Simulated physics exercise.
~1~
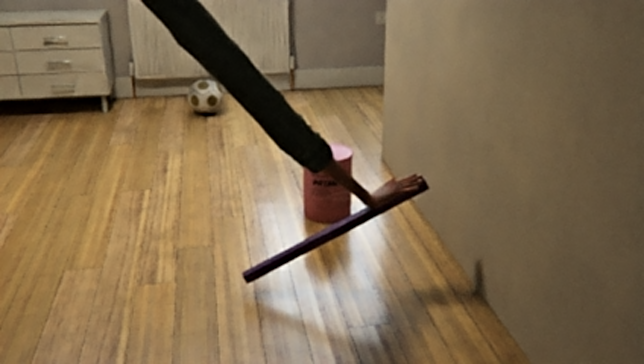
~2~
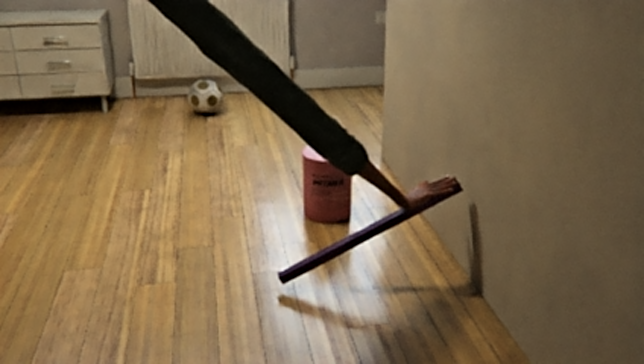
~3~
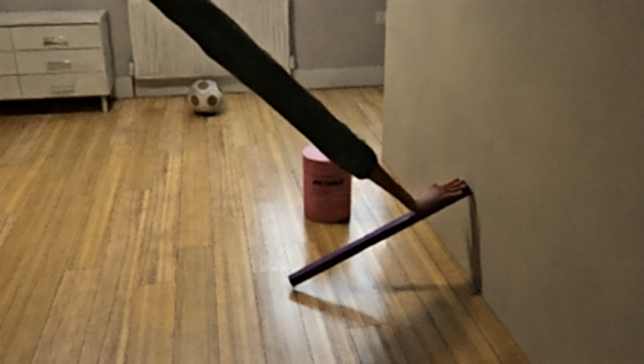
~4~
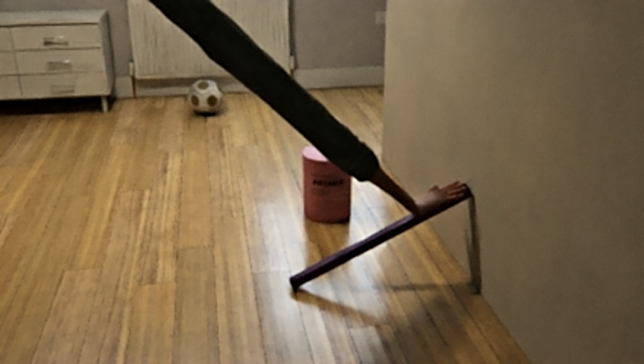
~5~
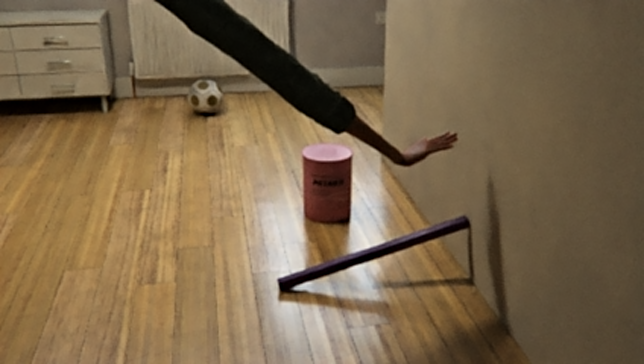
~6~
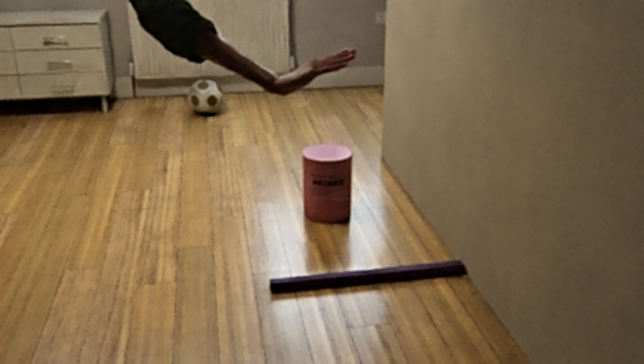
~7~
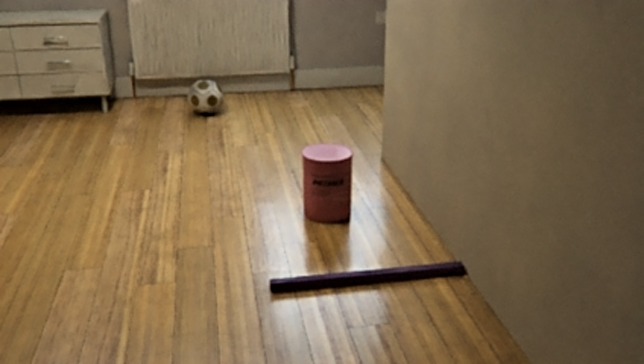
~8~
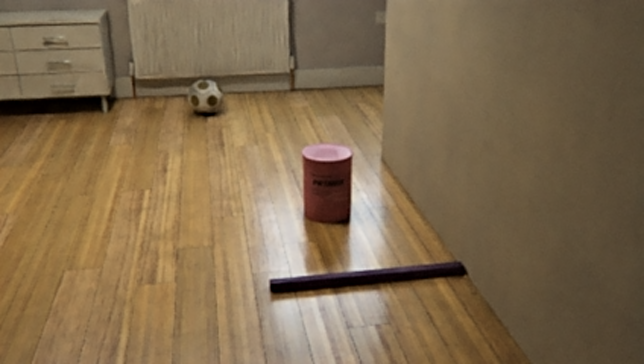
A room with a wooden floor is seen from a fixed, slightly raised viewpoint, with a bare wall at the right. A pink pail stands near the middle, while a pale chest of drawers, a football and a radiator are at the back. A dark-sleeved arm holds a purple pole at a slant, carries it right and rests its upper end against the wall. The hand lets go and draws back to the upper left as the pole slides down. The pole ends flat on the floor in front of the pail, which has not moved.
